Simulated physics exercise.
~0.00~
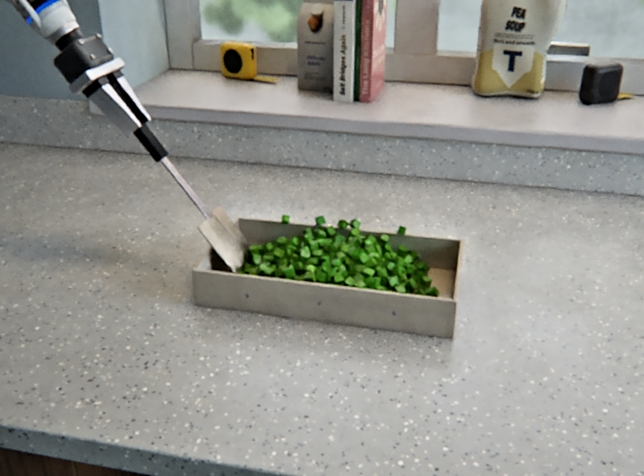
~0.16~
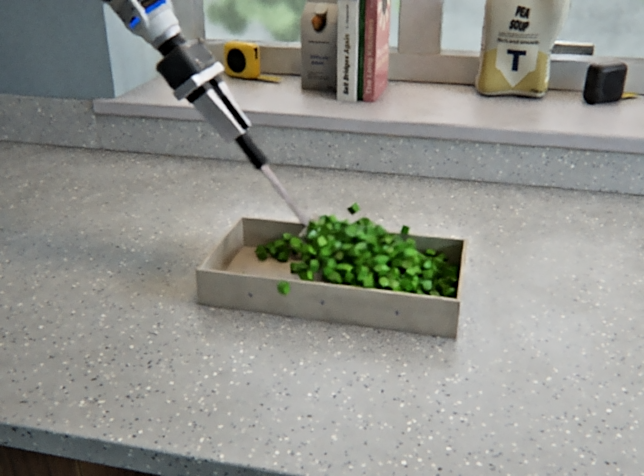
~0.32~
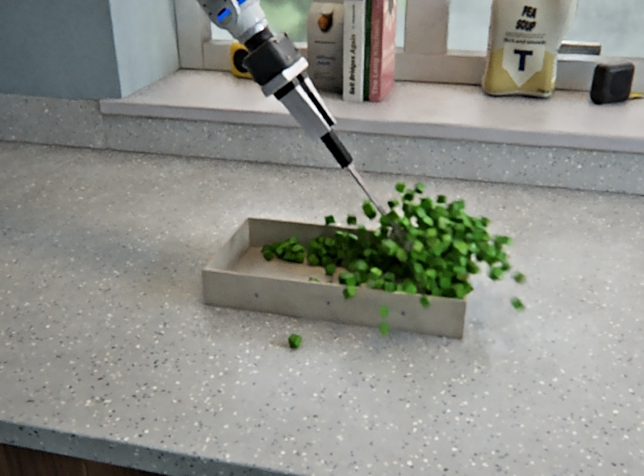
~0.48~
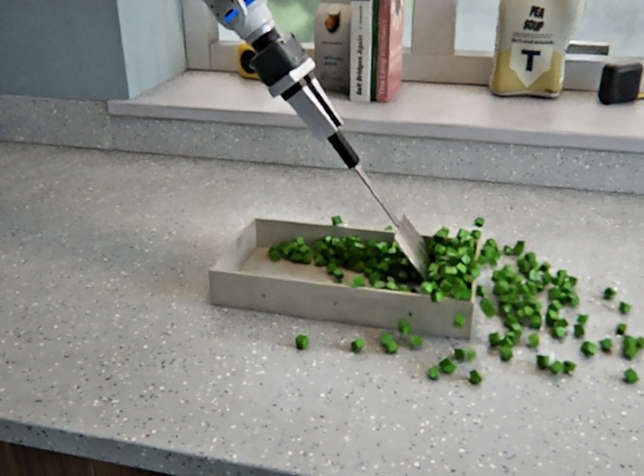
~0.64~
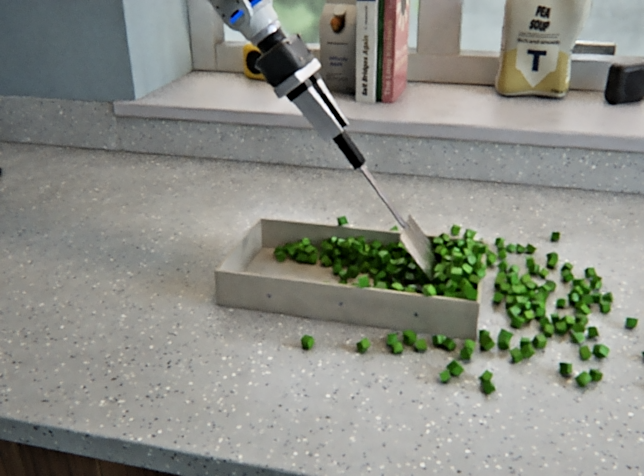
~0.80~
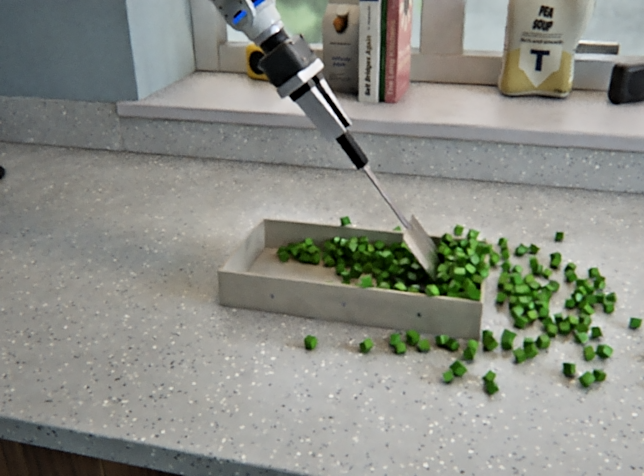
Bright green vegetable dice lie heaped in a shallow, pale rectangular trough on a speckled grey counter, seen from above and in front. Behind, a windowsill holds a yellow tape measure, books, a pea soup packet and a dark object. A robot arm reaching in from the upper left sets a flat turner at the trough's left end, then sweeps it right, piling the dice up ahead of it. Many surge over the right end and front edge, scattering across the counter. The turner stops near the right end, leaving most dice inside and a sizeable share strewn outside.
